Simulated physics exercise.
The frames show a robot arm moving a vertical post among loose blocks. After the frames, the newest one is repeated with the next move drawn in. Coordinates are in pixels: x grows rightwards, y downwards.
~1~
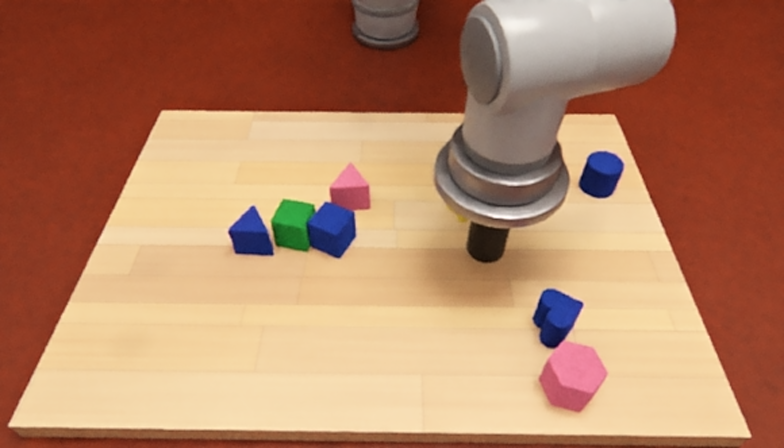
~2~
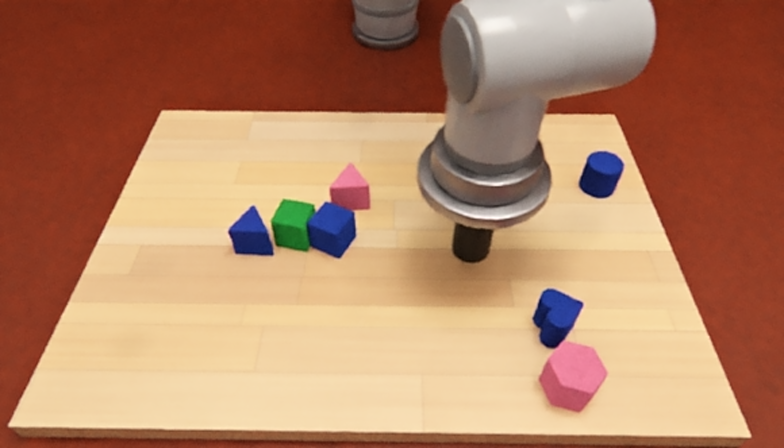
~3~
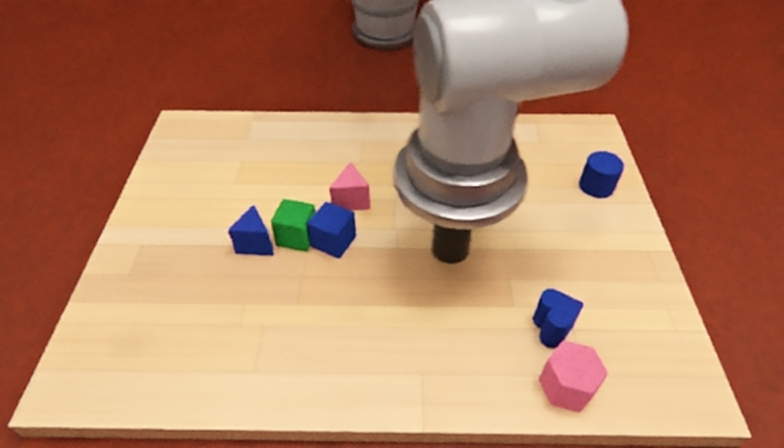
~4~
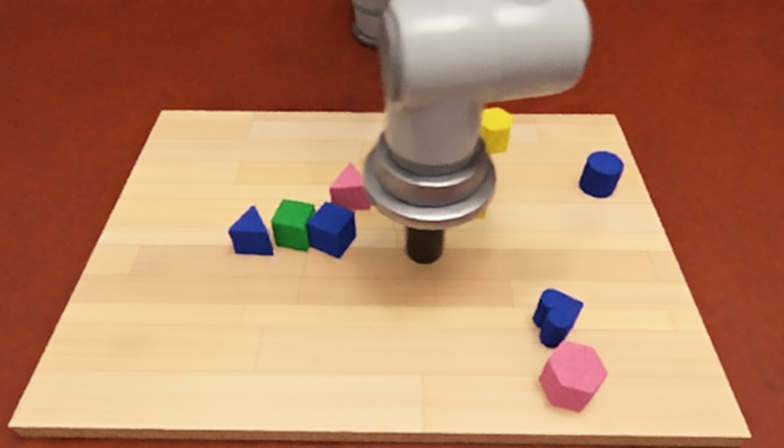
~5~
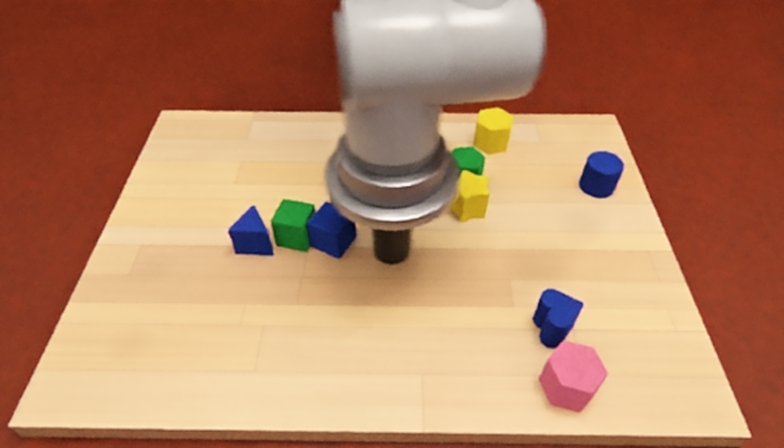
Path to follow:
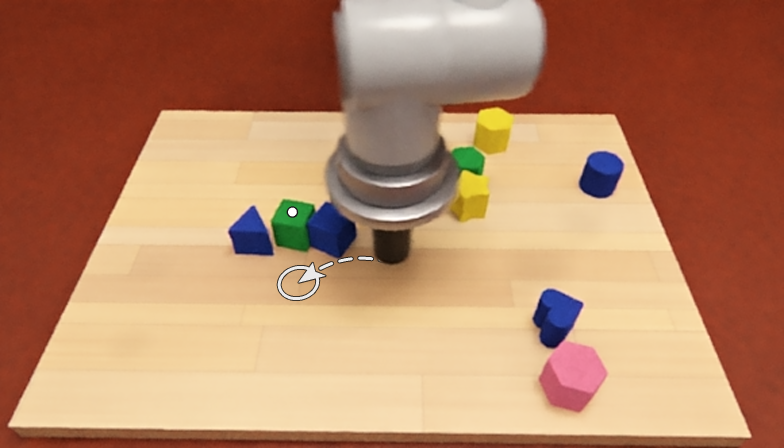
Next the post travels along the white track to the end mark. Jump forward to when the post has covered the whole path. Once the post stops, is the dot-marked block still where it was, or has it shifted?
The block moves away from its spot.
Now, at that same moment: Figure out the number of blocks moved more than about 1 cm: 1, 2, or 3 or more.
Count: 2.
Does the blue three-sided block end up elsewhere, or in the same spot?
The blue three-sided block does not move.
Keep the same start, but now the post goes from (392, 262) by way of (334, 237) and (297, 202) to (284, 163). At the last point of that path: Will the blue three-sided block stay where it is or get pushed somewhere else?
The block in question is displaced by the end.
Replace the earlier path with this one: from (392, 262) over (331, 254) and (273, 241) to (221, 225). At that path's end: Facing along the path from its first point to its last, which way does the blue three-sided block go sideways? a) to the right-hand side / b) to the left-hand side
b
The drawn path runs from (392, 262) via (359, 258) and (327, 265), ending at (299, 283); the dot is on the green square.
What follows on the original path. One third of the way, post (358, 247); nothing pushed yet.
Two thirds of the way, post (324, 254); green square (275, 202), turned 25° clockwise; blue square (305, 218), turned 25° clockwise.
At the end, post (296, 271); blue three-sided block not moved; green square (274, 202), turned 25° clockwise; blue square (304, 218), turned 30° clockwise.
